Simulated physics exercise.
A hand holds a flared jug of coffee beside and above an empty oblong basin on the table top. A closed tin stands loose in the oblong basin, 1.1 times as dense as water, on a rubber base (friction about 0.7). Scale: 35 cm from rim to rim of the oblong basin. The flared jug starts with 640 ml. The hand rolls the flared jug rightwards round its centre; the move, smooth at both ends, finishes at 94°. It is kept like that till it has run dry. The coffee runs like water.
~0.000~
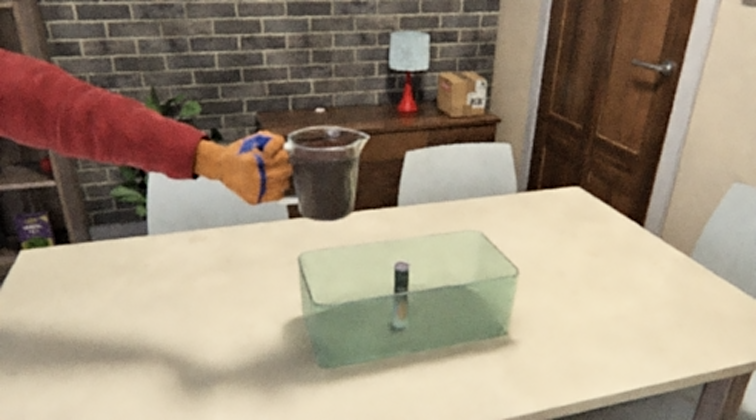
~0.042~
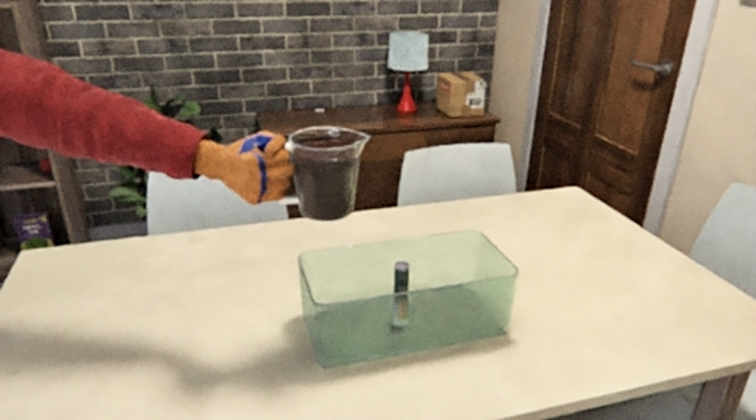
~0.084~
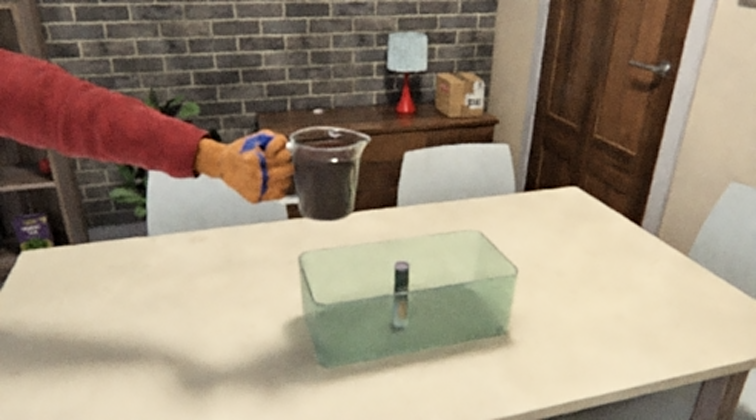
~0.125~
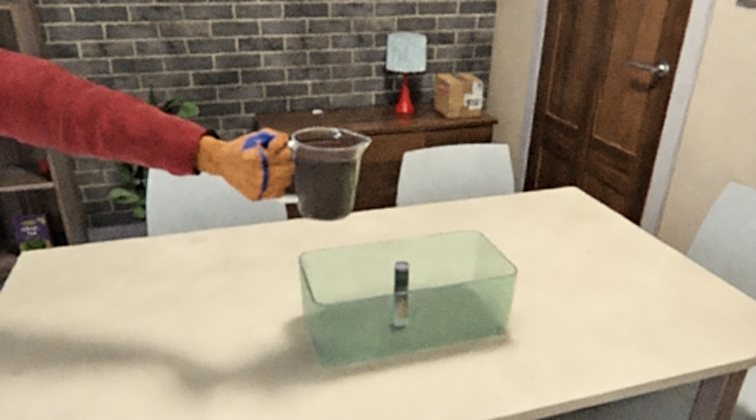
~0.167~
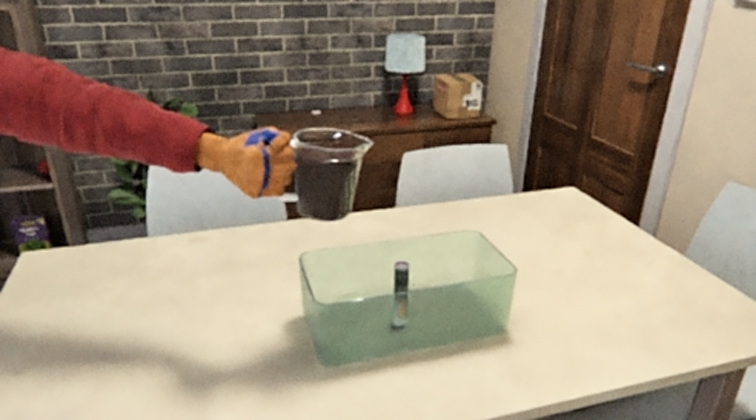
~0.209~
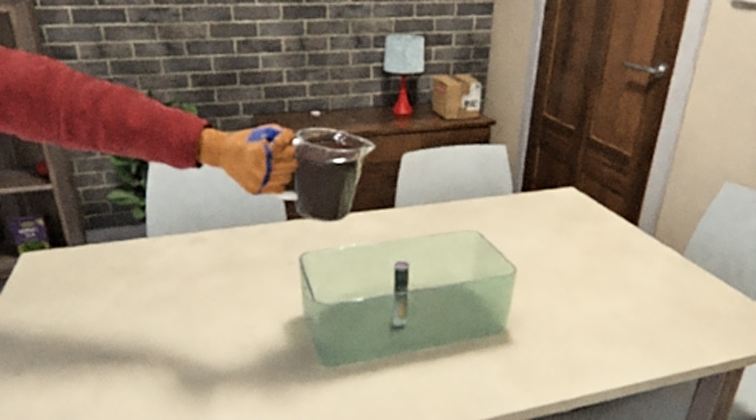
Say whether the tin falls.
The tin keeps standing.
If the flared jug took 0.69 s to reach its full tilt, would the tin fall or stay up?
Then it stays up.
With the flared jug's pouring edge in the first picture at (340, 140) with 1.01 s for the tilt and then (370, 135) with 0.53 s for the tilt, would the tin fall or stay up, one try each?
First it goes over; then it keeps standing.
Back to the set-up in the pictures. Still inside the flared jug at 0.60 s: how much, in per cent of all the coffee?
Some 82 per cent.
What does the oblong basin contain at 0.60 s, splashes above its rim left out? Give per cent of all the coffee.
Near 2 in a hundred.
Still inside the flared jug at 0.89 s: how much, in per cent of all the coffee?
About 36 per cent.
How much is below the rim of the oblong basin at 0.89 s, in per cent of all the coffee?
Some 40 per cent.
By 0.60 s the tilt is 61° and 83 per cent is still to pour; the tin stands where it began.
By 0.89 s the tilt is 91° and 36 per cent is still to pour; the tin stands where it began.
By 1.18 s the tilt is 94° and 6 per cent is still to pour; the tin stands where it began.
By 1.51 s the tilt is 94° and 1 per cent is still to pour; the tin stands where it began.
At rest the tin stands where it began.
